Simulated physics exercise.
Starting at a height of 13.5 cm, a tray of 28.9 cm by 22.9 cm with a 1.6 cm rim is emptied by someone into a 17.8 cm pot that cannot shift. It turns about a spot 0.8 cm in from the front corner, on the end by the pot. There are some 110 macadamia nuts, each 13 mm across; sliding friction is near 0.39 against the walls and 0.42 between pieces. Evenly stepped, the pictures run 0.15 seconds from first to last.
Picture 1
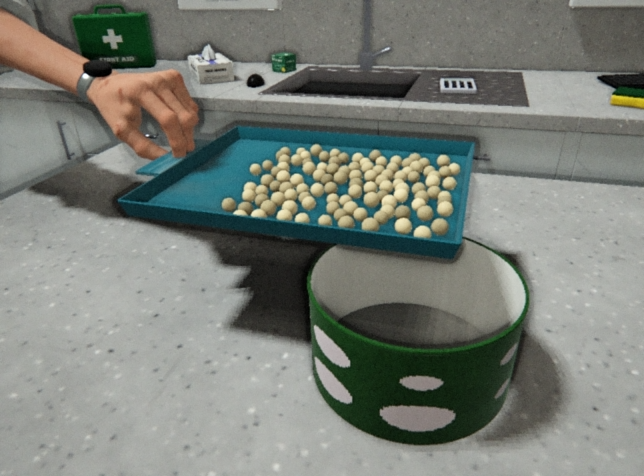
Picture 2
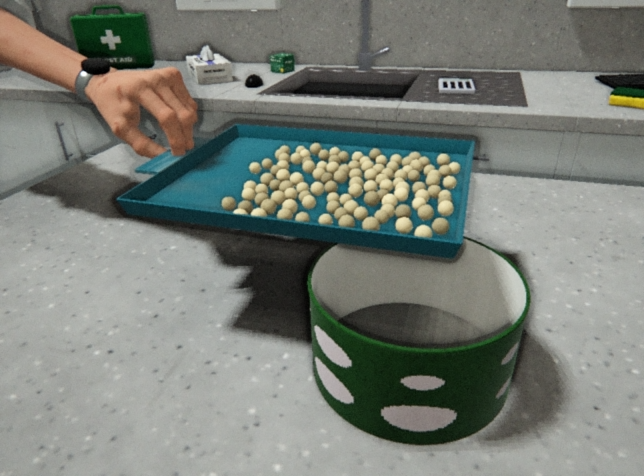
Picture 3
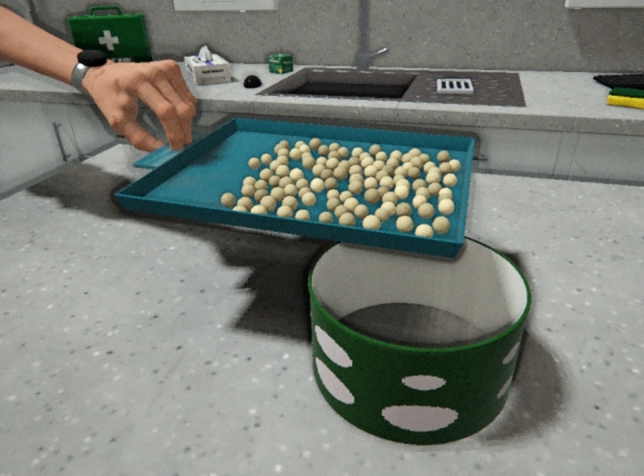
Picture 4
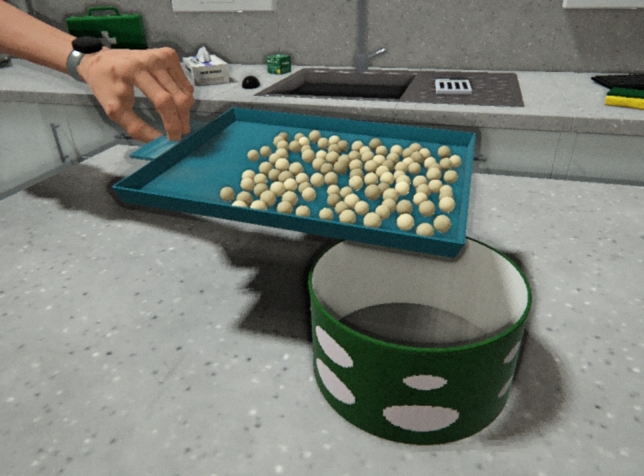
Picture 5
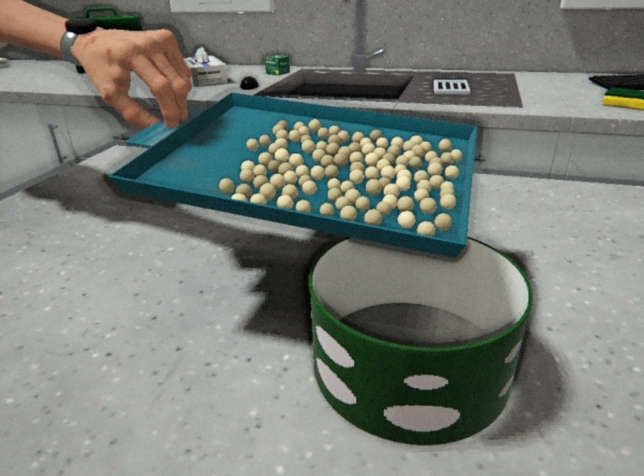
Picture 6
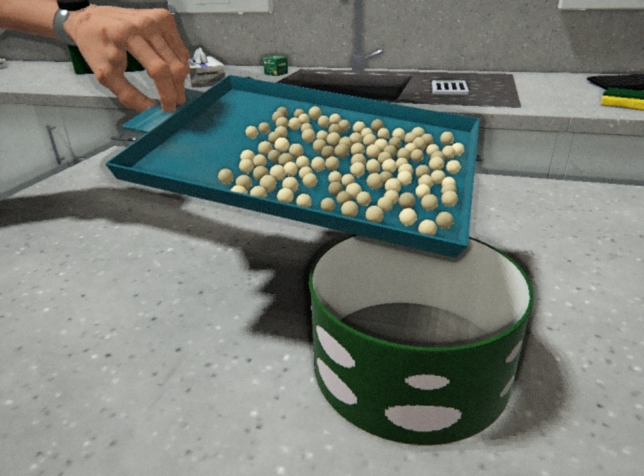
The clip shows a hand at the left end of a blue tray of small round nuts on a kitchen counter, slowly raising that end so the tray tilts slightly down toward a green, white-spotted pot on the right.
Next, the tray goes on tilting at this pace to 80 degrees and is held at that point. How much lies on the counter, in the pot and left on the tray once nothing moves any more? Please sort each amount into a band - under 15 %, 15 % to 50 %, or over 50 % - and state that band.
Counter: 15 % to 50 %; pot: Over 50 %; left on the tray: Under 15 %.
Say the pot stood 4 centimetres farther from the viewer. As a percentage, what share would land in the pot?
Roughly 0 per cent.
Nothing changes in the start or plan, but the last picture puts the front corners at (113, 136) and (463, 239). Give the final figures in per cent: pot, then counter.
Pot 45 % / counter 50 %.
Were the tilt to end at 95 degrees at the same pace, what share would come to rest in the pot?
50 per cent.
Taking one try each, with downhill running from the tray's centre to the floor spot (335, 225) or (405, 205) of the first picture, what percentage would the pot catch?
About 75 per cent on the first try and 50 per cent on the second.
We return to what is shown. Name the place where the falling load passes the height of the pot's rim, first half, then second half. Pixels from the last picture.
Near (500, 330) at first, near (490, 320) afterwards.
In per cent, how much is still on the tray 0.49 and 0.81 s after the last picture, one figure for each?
About 100, 20.
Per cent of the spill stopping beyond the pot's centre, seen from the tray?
90 per cent.
Then, 0.30 s after the last picture, tilt 45 degrees; the tray holds 100 %, the pot 0 %.
Then, 0.49 s after the last picture, tilt 67 degrees; the tray holds 100 %, the pot 0 %.
Then, 0.81 s after the last picture, tilt 80 degrees; the tray holds 20 %, the pot 35 %.
In the end, counter 35 %, pot 60 %, tray 5 %.
